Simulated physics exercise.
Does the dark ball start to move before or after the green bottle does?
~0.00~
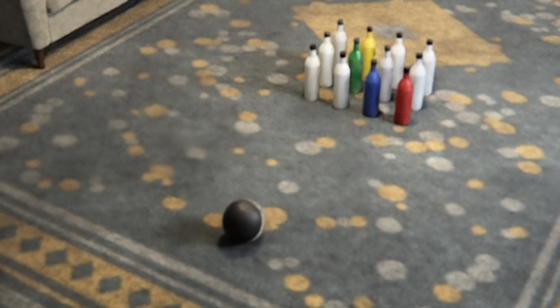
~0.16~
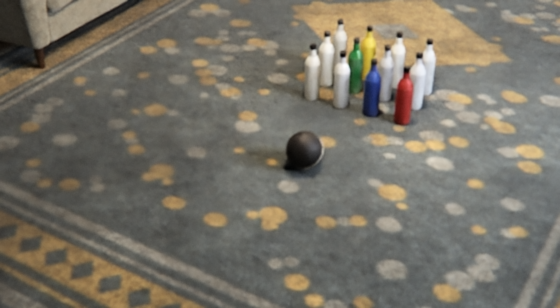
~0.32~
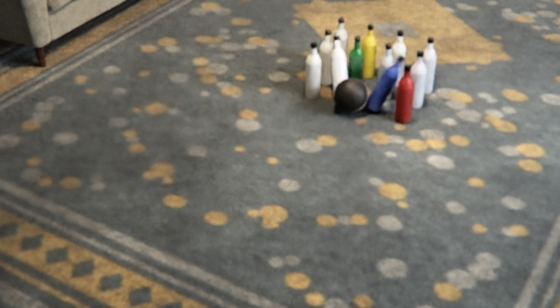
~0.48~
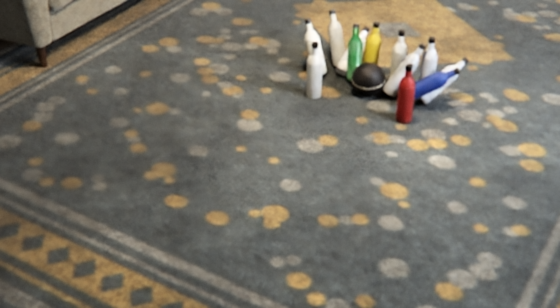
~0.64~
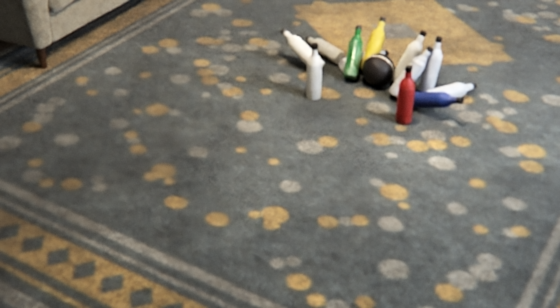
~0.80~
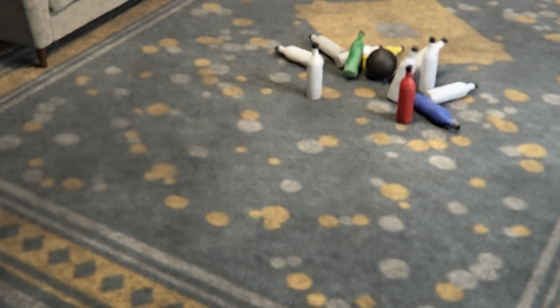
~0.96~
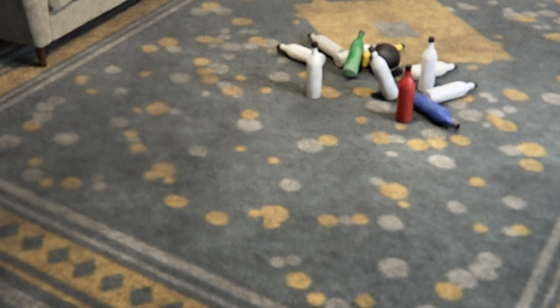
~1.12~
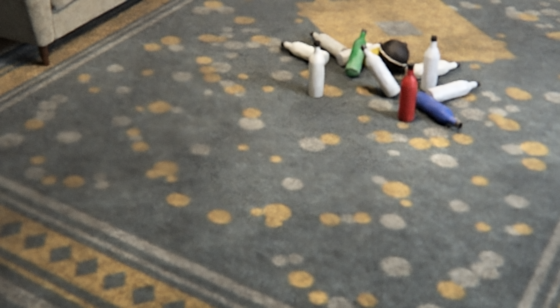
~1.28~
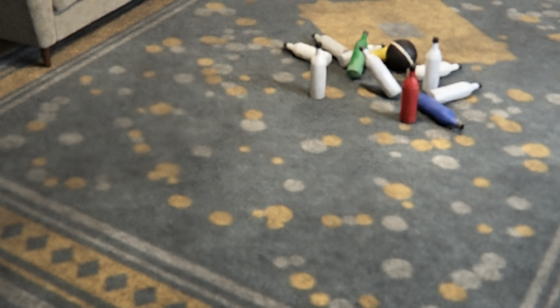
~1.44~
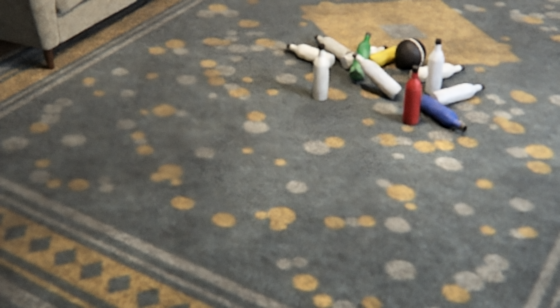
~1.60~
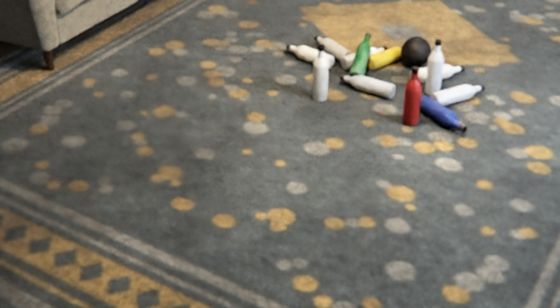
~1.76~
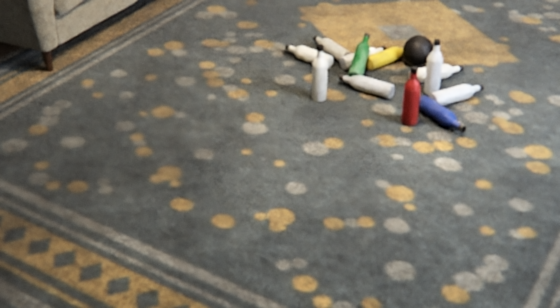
The dark ball starts to move before the green bottle does. It is already rolling across the carpet while the green bottle still stands in its place.
A dark ball rolls into the bottles on the carpet and knocks over all but three.
